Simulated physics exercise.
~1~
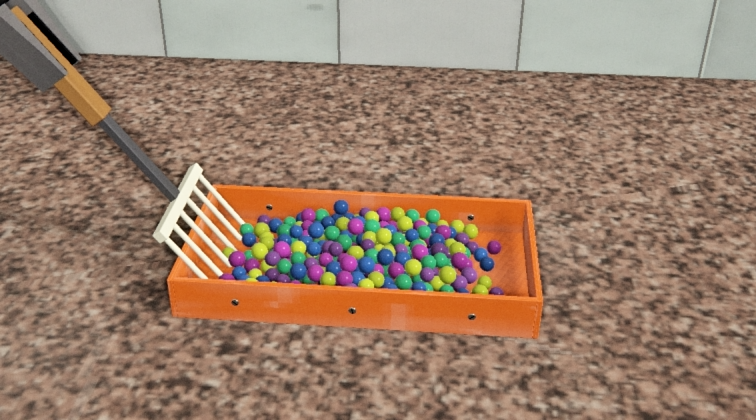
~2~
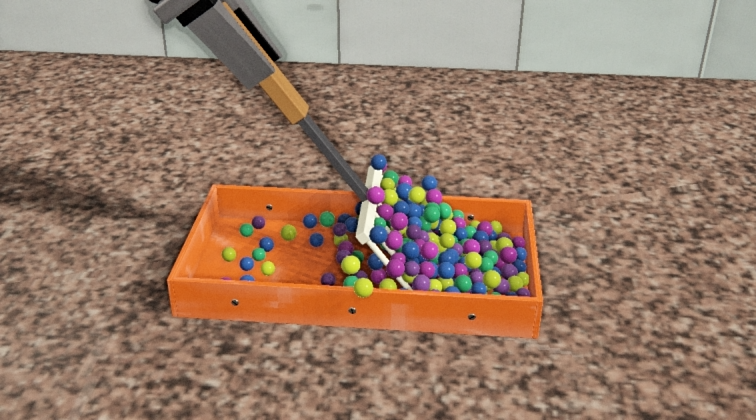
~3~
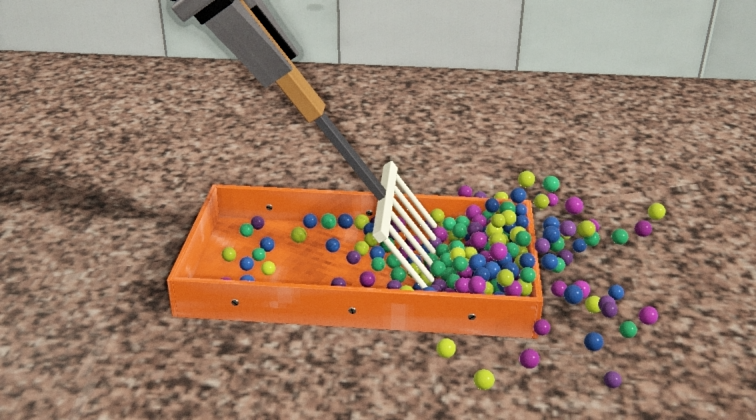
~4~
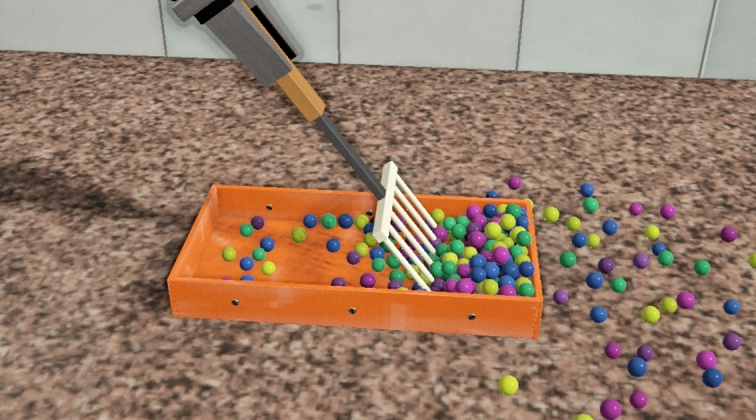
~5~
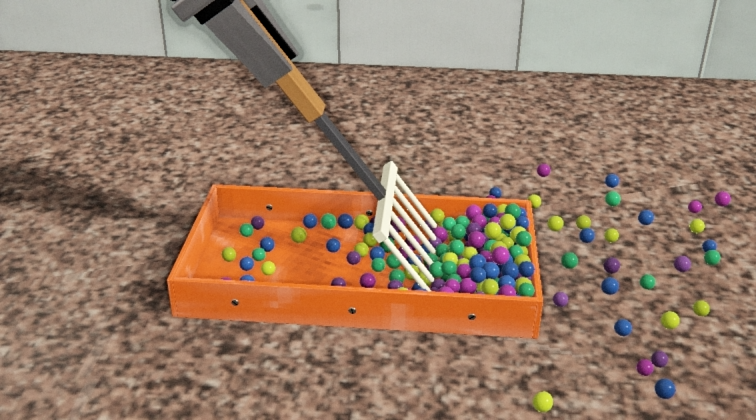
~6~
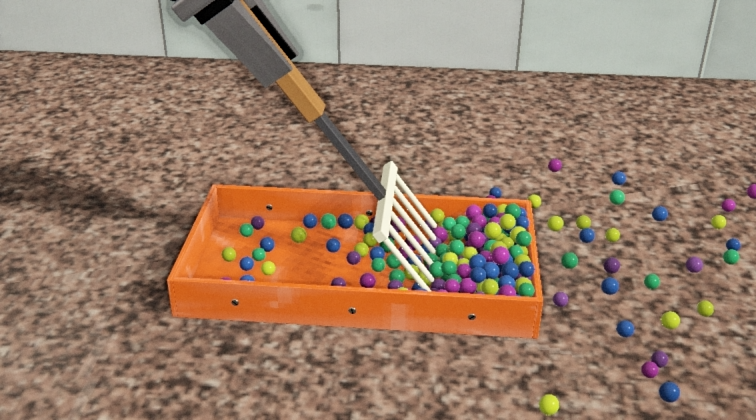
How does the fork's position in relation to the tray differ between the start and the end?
At the start the fork is at the left end of the tray, and at the end it rests right of the tray's middle, against the sweets gathered on that side.
